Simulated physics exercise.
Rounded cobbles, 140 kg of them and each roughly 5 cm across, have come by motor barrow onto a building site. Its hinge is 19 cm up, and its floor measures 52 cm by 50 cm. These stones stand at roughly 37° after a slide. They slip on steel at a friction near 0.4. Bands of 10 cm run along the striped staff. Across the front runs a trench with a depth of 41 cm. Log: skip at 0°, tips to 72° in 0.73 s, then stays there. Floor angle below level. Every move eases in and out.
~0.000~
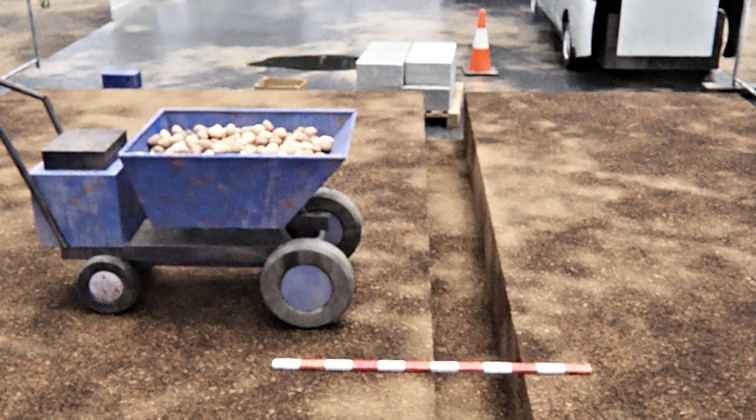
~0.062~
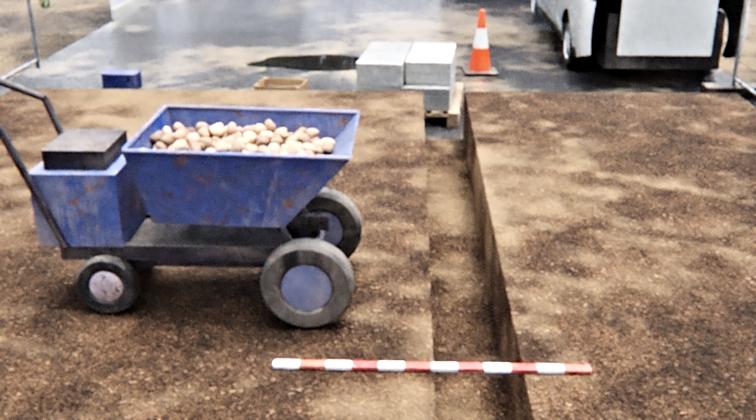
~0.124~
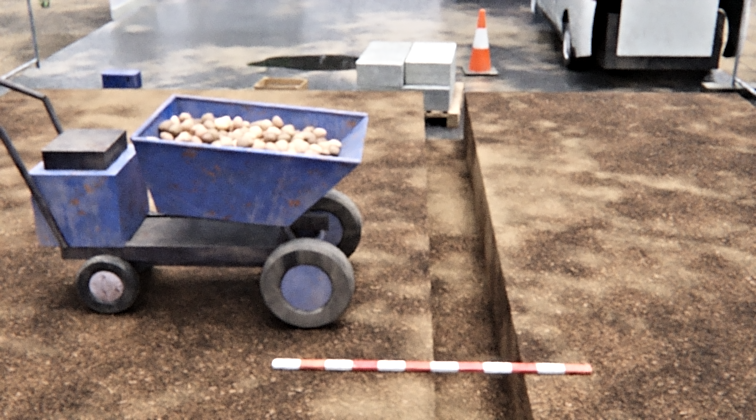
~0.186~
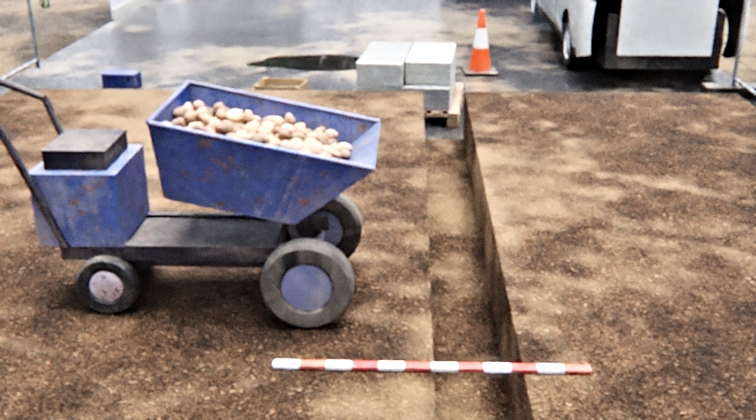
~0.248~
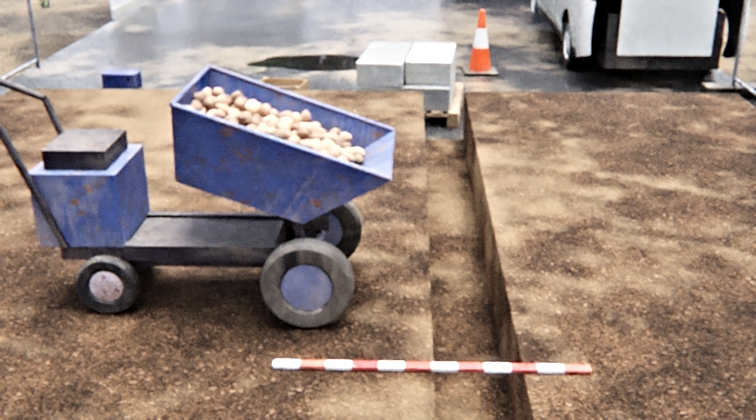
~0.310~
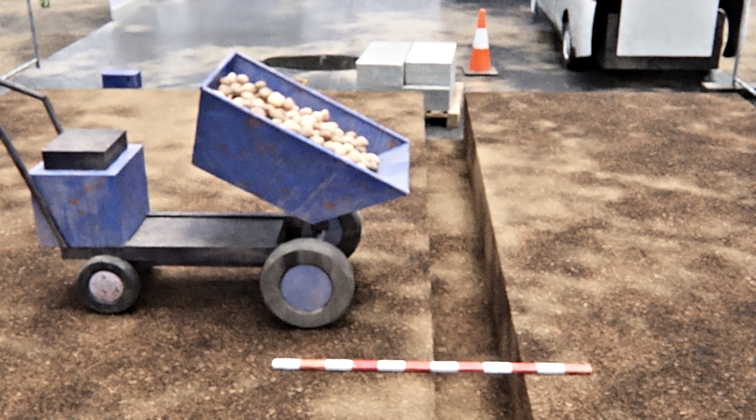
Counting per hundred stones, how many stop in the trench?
Some 57.
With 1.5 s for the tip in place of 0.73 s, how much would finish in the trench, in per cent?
It would be near 75 percent.
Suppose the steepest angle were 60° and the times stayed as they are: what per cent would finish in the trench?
In that case near 50 per cent.
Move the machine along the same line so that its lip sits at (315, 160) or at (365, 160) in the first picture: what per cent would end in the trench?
First spot about 80, second spot about 40 per cent.
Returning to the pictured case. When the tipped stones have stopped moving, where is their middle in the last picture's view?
Look at roughly (499, 348).
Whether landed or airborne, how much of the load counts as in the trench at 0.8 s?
I'd put it near 25 per cent.
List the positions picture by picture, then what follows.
In the first frame, lip at (345, 158), floor tilted 0°, highest stones at (228, 135).
In the second frame, lip at (349, 159), floor tilted 1°, highest stones at (226, 132); the stones move at 0.4 m/s on average.
In the third frame, lip at (359, 163), floor tilted 6°, highest stones at (208, 125); the stones move at 0.8 m/s on average.
In the fourth frame, the skip is at 12°, its lip at (374, 169); the top of the load is at (207, 114); the stones move at 1.0 m/s on average.
In the fifth frame, the skip is at 19°, its lip at (391, 179); the top of the load is at (221, 100); the stones move at 1.3 m/s on average.
In the sixth frame, the skip is at 28°, its lip at (408, 193); the top of the load is at (236, 88); the stones move at 1.4 m/s on average.
After 0.6 s the floor is at 61°; 100 % in the skip; the foremost stones are at (431, 221).
After 0.8 s the floor is at 72°; 66 % in the skip, 25 % in the trench, 9 % past the trench; the foremost stones are at (543, 291).
After 1.2 s the floor is at 72°; 15 % in the skip, 42 % in the trench, 43 % past the trench; the foremost stones are at (710, 275).
After 3.1 s the floor is at 72°; 0 % in the skip, 57 % in the trench, 43 % past the trench; the foremost stones are past the picture's edge.
